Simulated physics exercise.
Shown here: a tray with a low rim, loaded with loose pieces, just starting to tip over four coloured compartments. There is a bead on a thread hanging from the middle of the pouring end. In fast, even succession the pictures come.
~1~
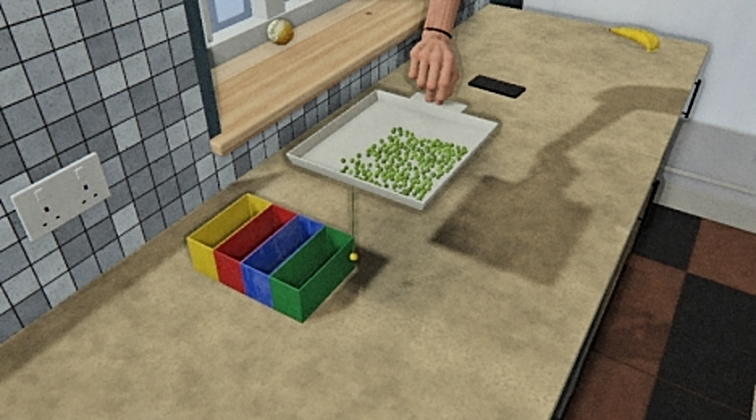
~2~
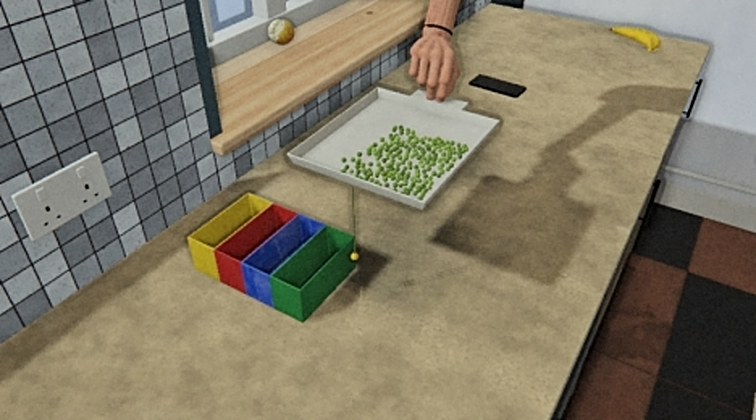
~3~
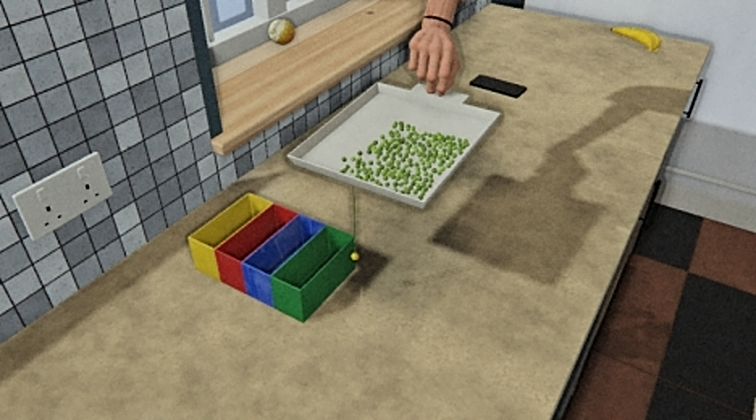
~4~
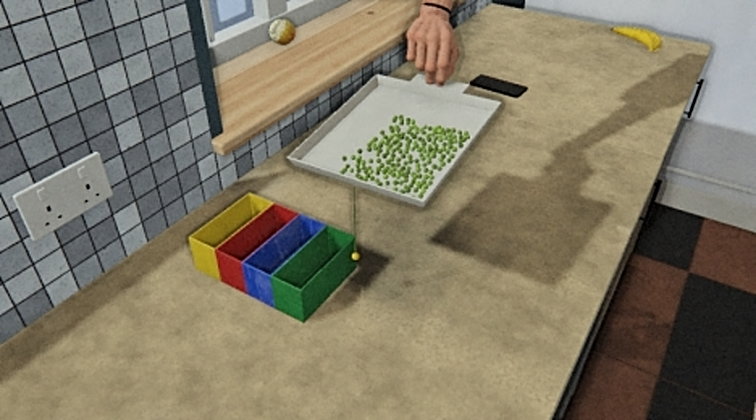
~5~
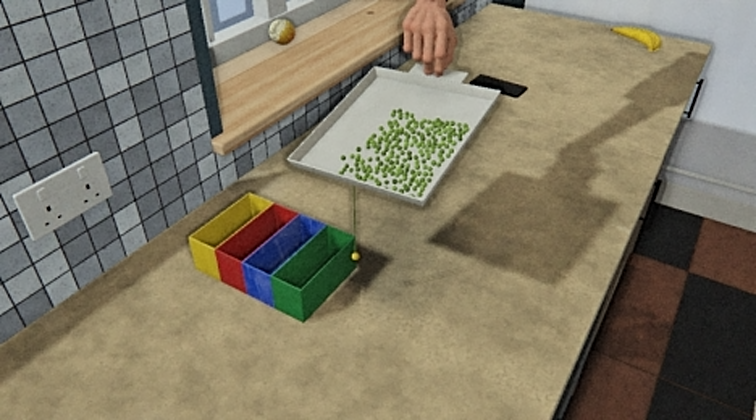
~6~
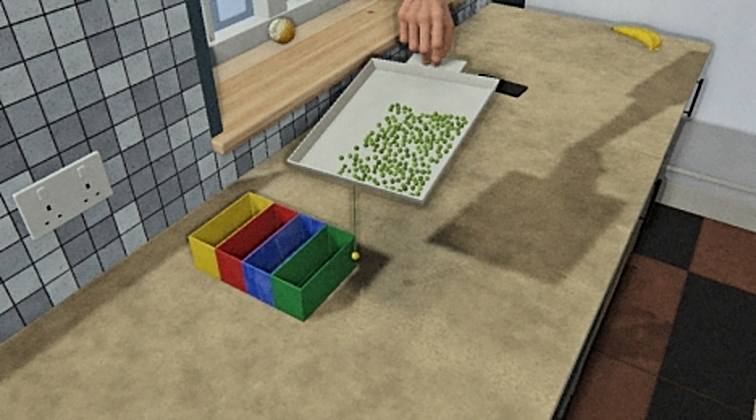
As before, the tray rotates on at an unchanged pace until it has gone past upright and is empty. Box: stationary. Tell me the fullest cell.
It is the green one.
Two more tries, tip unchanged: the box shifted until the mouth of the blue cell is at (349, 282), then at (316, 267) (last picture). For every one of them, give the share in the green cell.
I'd say about 0 percent, followed by about 20 percent.
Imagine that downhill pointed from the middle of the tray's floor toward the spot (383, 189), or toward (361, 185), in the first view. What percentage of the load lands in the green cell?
It comes to about 0 per cent the first time and about 10 per cent the second.
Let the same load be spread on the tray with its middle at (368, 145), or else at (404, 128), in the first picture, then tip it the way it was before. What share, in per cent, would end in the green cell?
Estimate: 40 % first, 50 % second.
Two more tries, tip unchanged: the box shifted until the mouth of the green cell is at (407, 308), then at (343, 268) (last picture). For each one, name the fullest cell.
Try 1: The cell in yellow. Try 2: The cell in blue.
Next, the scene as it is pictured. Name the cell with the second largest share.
The runner-up is the blue one.
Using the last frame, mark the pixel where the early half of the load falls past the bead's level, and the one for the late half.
First around (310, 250), afterwards around (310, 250).
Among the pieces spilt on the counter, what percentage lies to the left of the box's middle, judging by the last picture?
Around 10 %.
Soon, tray tipped steeply; nearly all on the tray; a stray few falling or outside the box.
A while on, tray tipped right over; about a quarter on the tray; about a quarter in the green cell; a small part in the blue cell; about half falling or outside the box.
Towards the end, tray tipped past a quarter turn; about a third in the green cell; about a quarter in the blue cell; about a third falling or outside the box.
Finally, tray tipped past a quarter turn; about a third in the green cell; about a quarter in the blue cell; none in the red cell; none in the yellow cell; about a third outside the box.
